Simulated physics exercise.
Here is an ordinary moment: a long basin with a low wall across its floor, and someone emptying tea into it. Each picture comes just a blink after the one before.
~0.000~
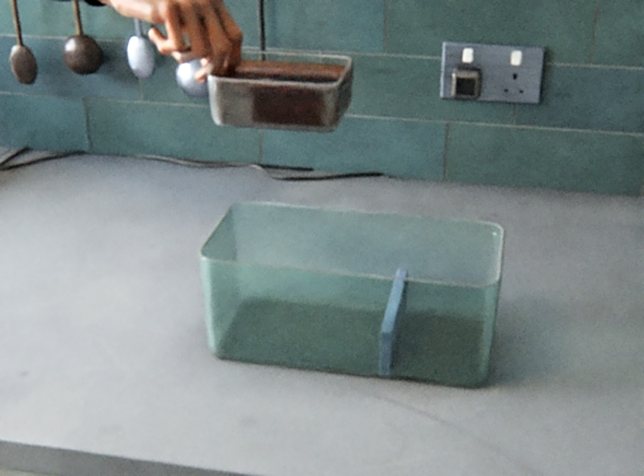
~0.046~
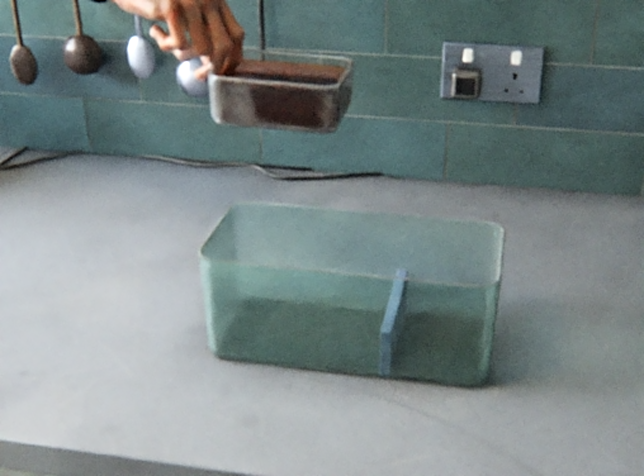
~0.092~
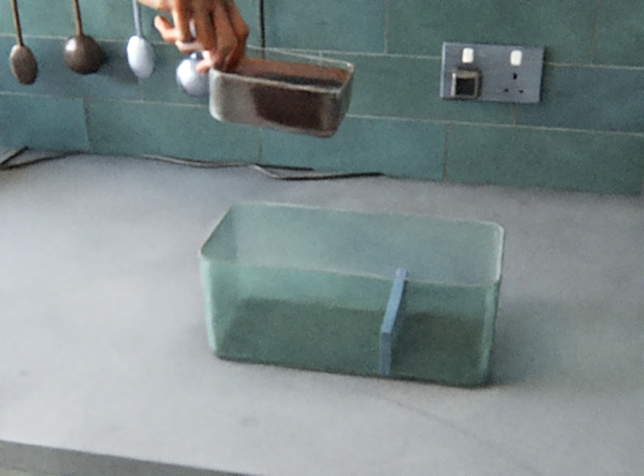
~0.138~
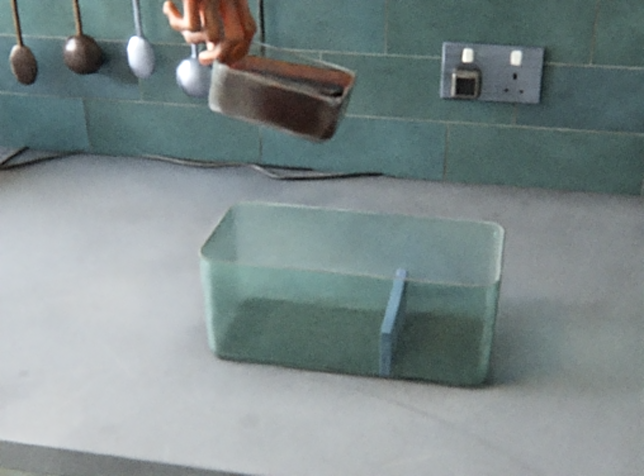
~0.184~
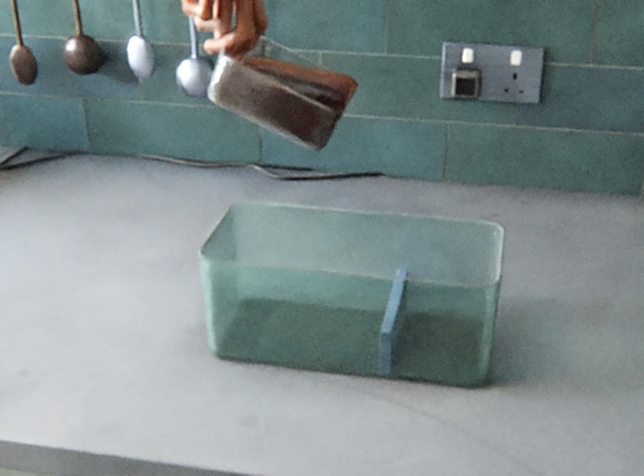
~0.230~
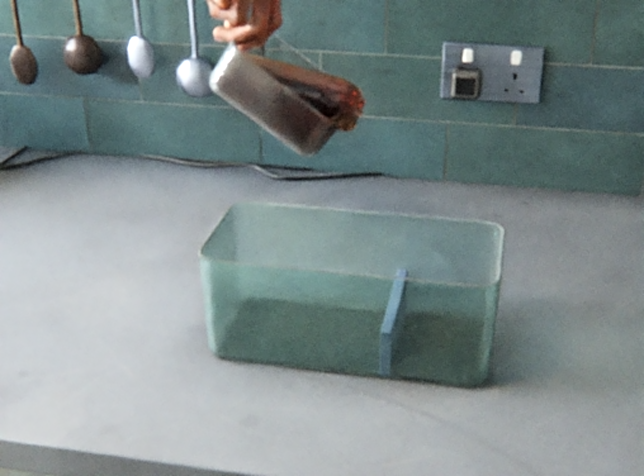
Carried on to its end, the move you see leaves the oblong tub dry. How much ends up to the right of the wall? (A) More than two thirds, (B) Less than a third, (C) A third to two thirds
C, A third to two thirds.
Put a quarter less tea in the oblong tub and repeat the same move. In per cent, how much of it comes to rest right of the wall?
I'd put it at around 40 %.
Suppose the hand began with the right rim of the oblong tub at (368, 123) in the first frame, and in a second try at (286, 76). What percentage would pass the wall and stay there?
It comes to 65 % the first time and 5 % the second.
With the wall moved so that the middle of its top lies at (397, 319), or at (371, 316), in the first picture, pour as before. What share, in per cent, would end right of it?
Around 50 percent in try one and around 65 percent in try two.
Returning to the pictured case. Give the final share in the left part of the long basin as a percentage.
About 45 per cent.
A moment on, the oblong tub is tipped right over and 6 per cent is still to pour, 11 is left of the wall and 38 right of it.
Next, the oblong tub is tipped right over and 0 per cent is still to pour, 37 is left of the wall and 57 right of it.
Then the oblong tub is tipped right over and 0 per cent is still to pour, 44 is left of the wall and 52 right of it.
Later the oblong tub is tipped right over and 0 per cent is still to pour, 44 is left of the wall and 52 right of it.
In the end 45 per cent lies left of the wall, 52 right of it and 3 outside.
